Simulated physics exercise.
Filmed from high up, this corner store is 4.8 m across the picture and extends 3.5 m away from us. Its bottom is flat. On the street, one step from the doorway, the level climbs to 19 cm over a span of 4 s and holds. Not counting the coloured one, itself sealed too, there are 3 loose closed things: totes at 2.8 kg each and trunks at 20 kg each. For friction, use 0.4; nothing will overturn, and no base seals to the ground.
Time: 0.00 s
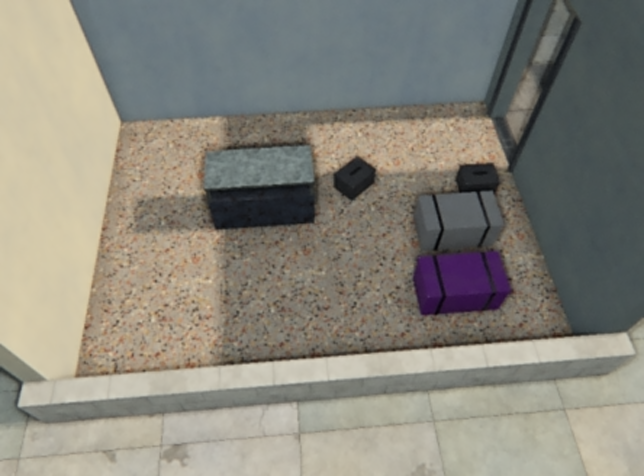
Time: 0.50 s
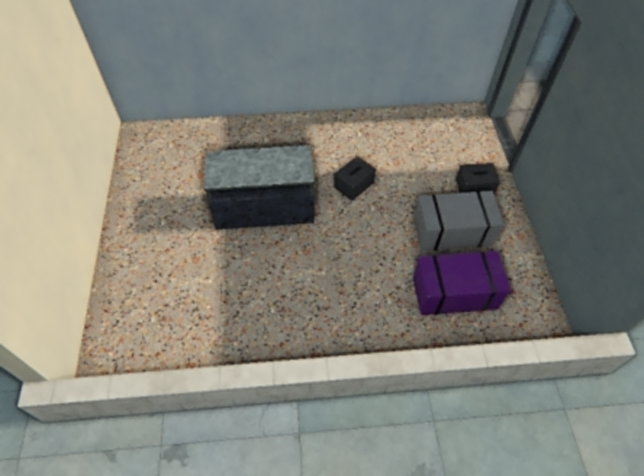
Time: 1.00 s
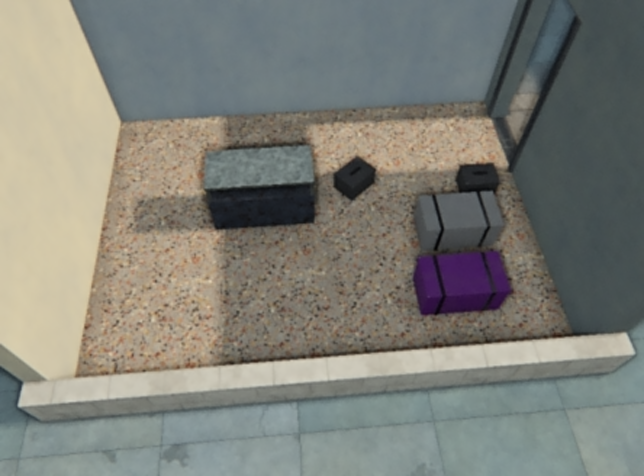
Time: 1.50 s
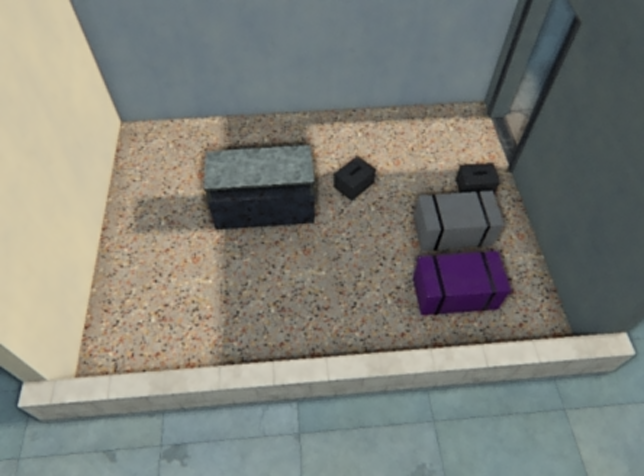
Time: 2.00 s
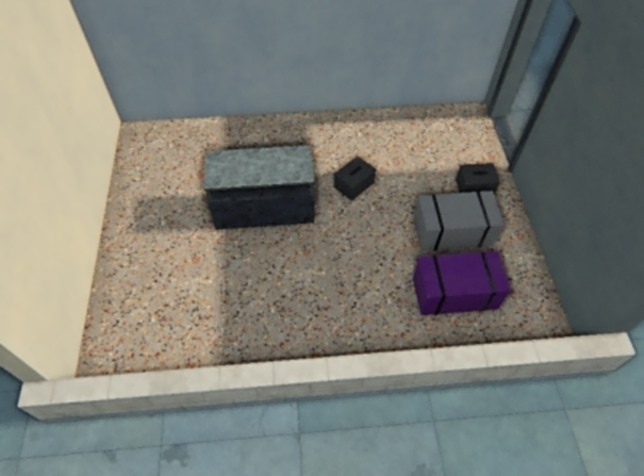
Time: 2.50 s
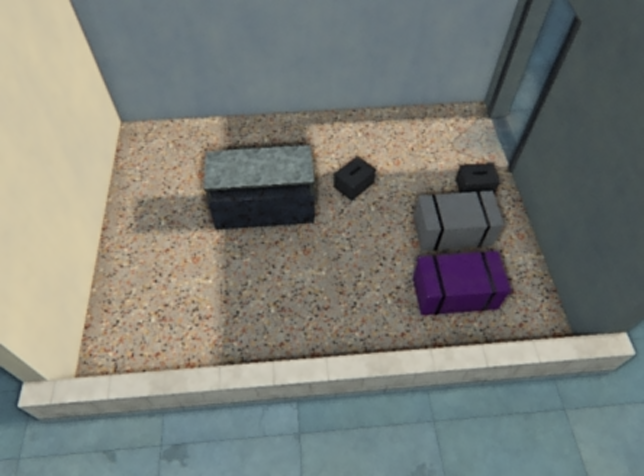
A dark chest with a grey-green top stands left of centre on the speckled floor of a small corner store, seen from high up, with a pale sill along the front and a doorway at the right. To its right are two small black totes, a grey trunk and a purple trunk nearest the sill. Bluish water spreads over the paving outside and just reaches inside the doorway, while the objects and camera stay still.
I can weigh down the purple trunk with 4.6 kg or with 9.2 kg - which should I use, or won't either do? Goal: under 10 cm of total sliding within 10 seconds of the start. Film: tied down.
Go with the lighter one.
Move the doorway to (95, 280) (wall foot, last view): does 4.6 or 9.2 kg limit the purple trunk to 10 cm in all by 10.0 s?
In that setup neither mass works.
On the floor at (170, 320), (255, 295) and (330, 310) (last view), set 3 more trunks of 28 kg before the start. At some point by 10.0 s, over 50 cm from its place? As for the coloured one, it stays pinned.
Taking them in turn, the first is inside the line, the second inside the line and the third inside the line.
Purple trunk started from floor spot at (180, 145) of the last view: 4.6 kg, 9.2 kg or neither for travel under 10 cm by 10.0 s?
The answer: No weight will do.
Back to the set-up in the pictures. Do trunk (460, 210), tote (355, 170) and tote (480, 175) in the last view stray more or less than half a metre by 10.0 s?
First stays inside, then exceeds it, then stays inside.
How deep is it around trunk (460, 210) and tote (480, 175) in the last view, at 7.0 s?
I'd estimate 2 cm for the first and 2 cm for the second.
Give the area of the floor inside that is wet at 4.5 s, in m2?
About 4.5 m2 is covered.
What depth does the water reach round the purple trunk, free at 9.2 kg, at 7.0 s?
Something like 0 centimetres.
After 3.5 s the purple trunk would be 0 cm from its start with 4.6 kg and 0 cm from its start with 9.2 kg; 0 cm of water round it then.
After 4.5 s the purple trunk would be 0 cm from its start with 4.6 kg and 0 cm from its start with 9.2 kg; 0 cm of water round it then.
After 7.0 s the purple trunk would be 0 cm from its start with 4.6 kg and 0 cm from its start with 9.2 kg; 0 cm of water round it then.
After 10.0 s the purple trunk would be 0 cm from its start with 4.6 kg and 0 cm from its start with 9.2 kg; 1 cm of water round it then.
